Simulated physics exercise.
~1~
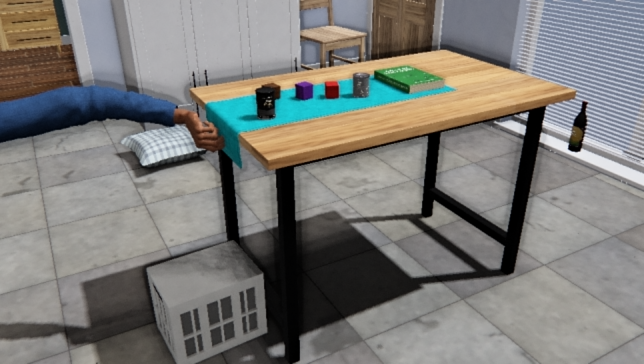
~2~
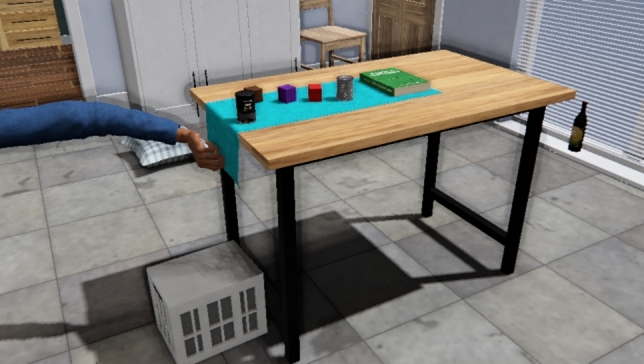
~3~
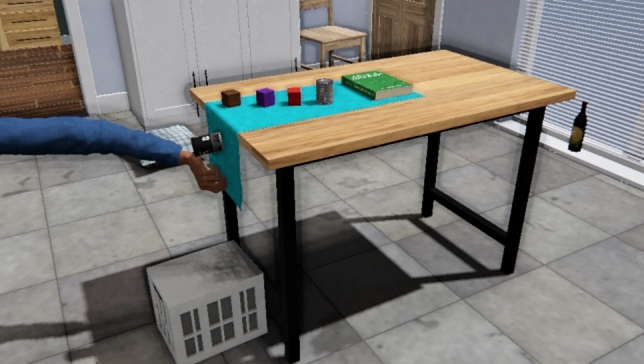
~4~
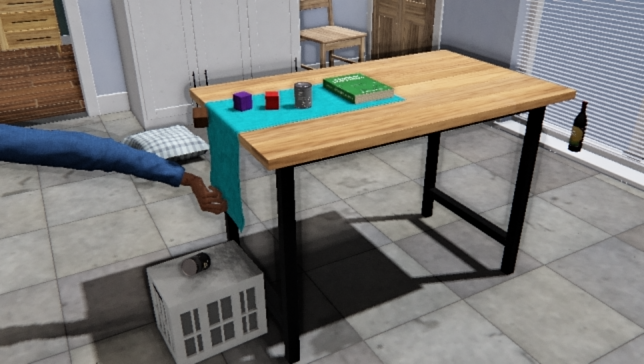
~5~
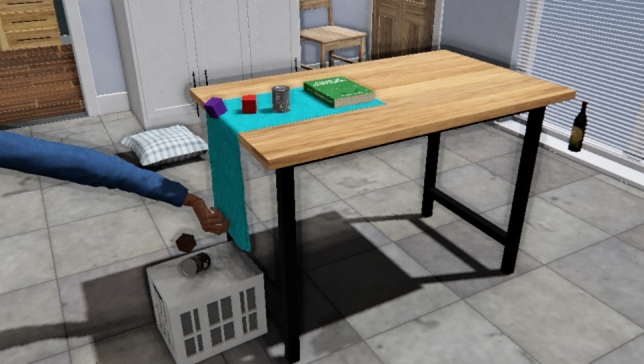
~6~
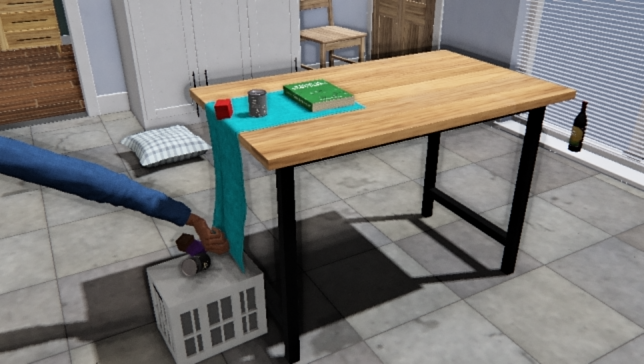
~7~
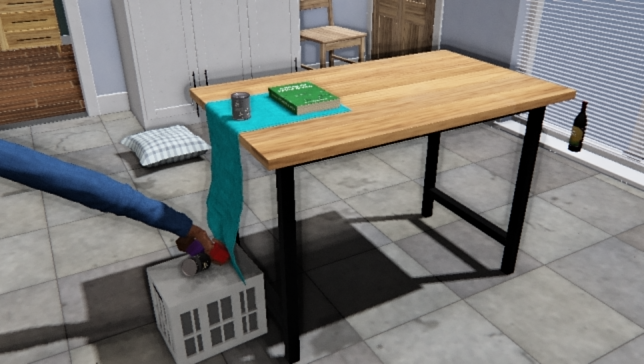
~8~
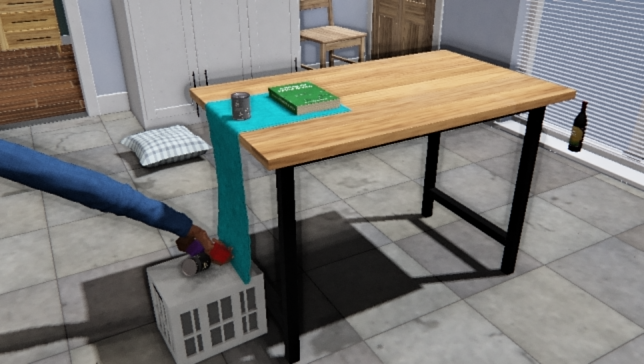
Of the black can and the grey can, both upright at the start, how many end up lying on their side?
One of them does. The black can ends on its side on the white crate, while the grey can still stands on the table.
A hand pulls a turquoise cloth down off a table, dropping a can and three cubes.
